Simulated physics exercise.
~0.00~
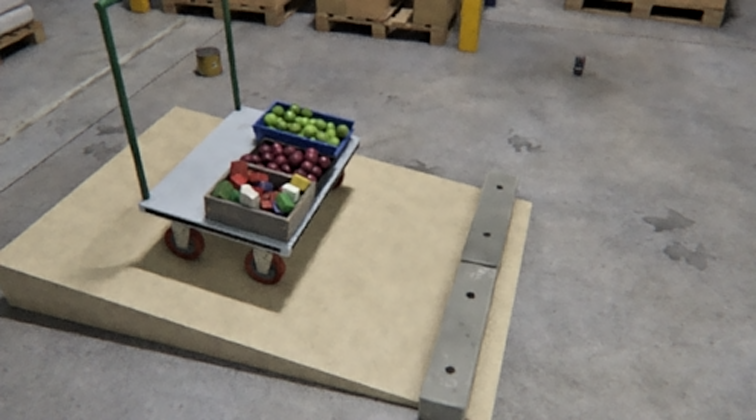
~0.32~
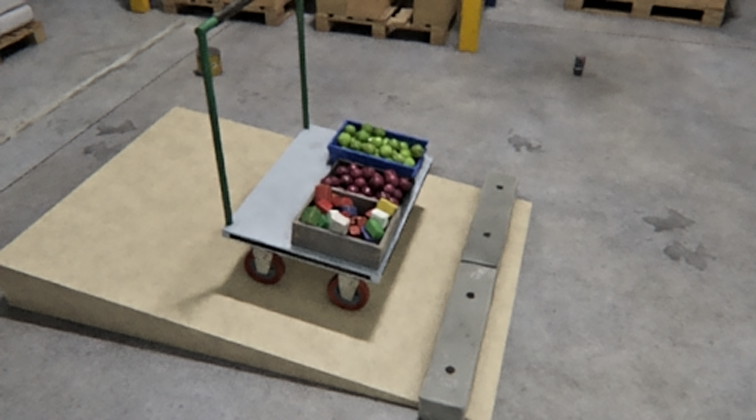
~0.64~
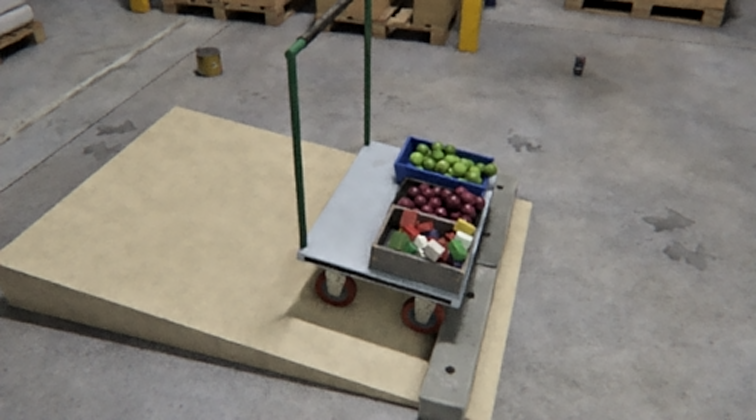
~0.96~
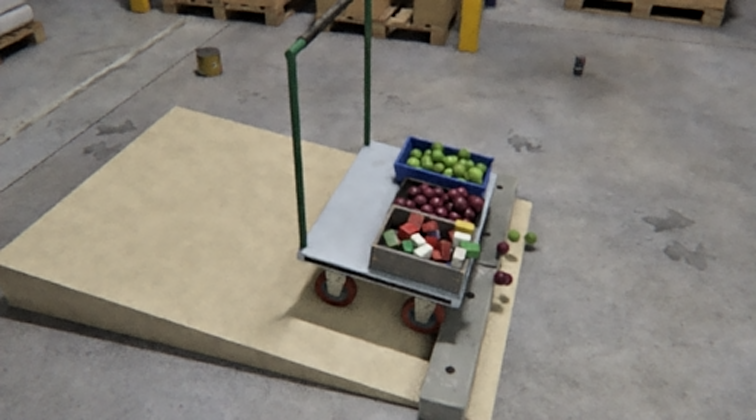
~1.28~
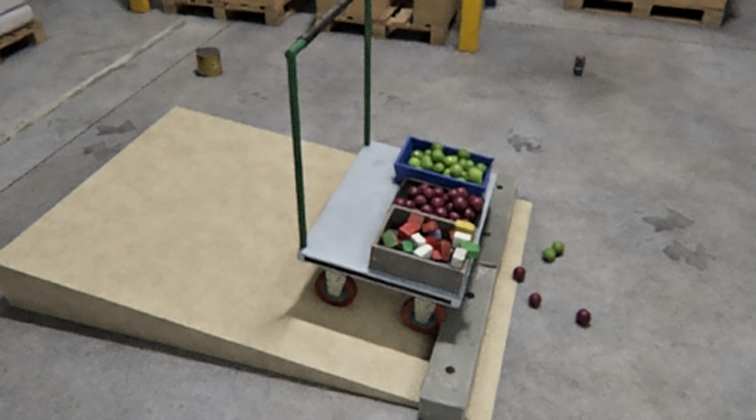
In the video, a flat trolley carrying crates of green apples, red onions and toy bricks rolls rightward down a ramp and stops at a kerb, whereupon a few apples and onions spill over onto the floor beyond while the crates stay in place.
